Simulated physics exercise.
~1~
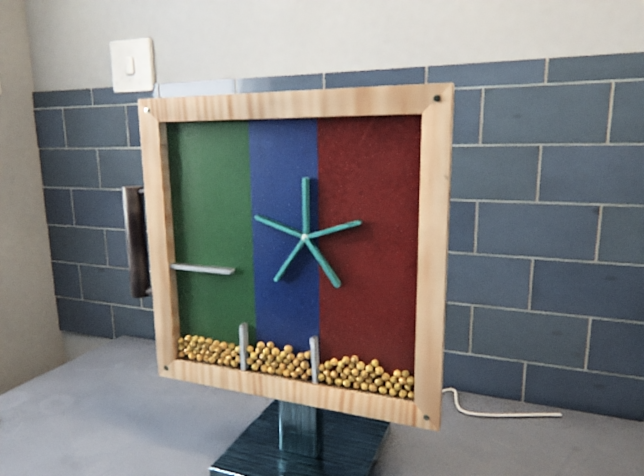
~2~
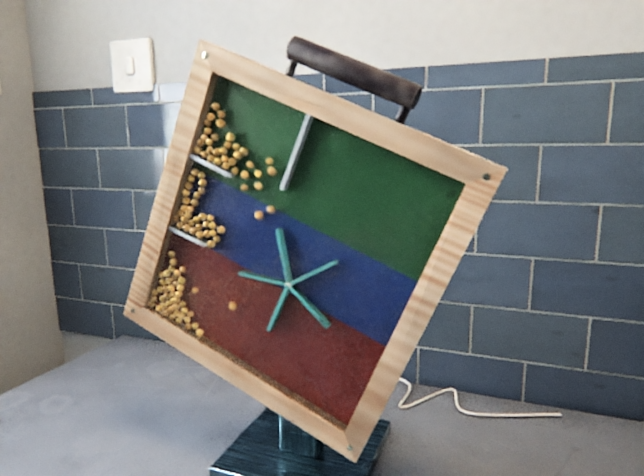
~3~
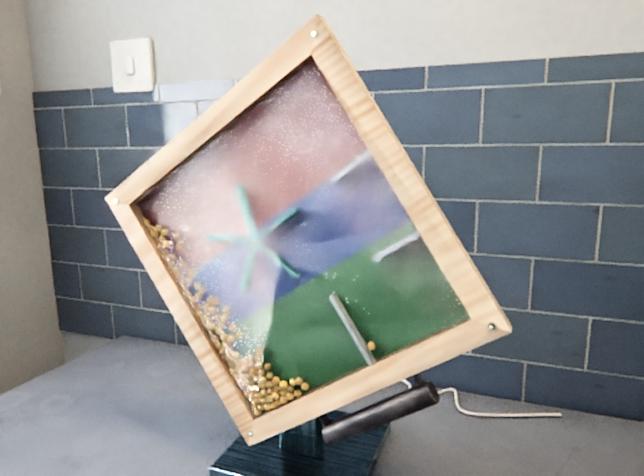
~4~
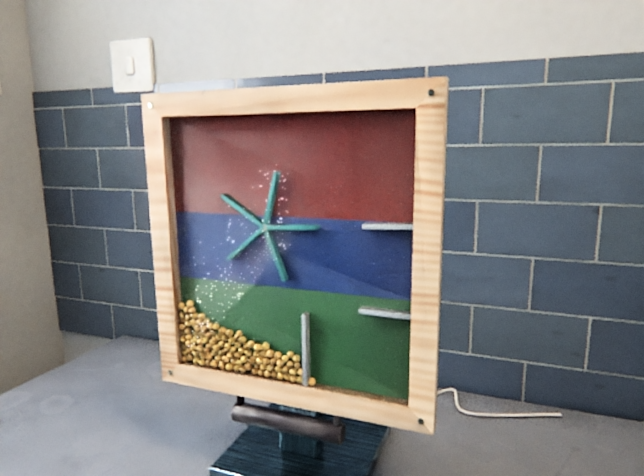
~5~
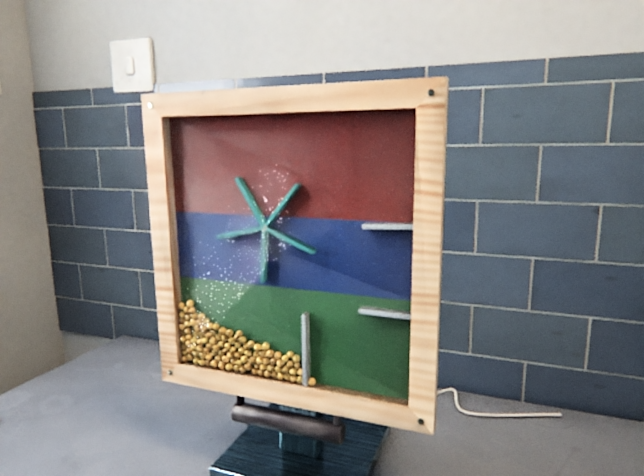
The clip opens on an upright, wood-framed case with green, blue and red strips side by side, a teal five-armed star near the middle, and small yellowish beads lying along the bottom between short grey dividers. The case turns clockwise, carrying its dark handle over the top while beads gather at the left and some tumble free. It keeps turning the same way, and the beads pour down toward the lower corner as the star spins. The case stops square with red uppermost and the handle underneath. The beads rest heaped at lower left in the green strip, while the star still turns amid pale specks.
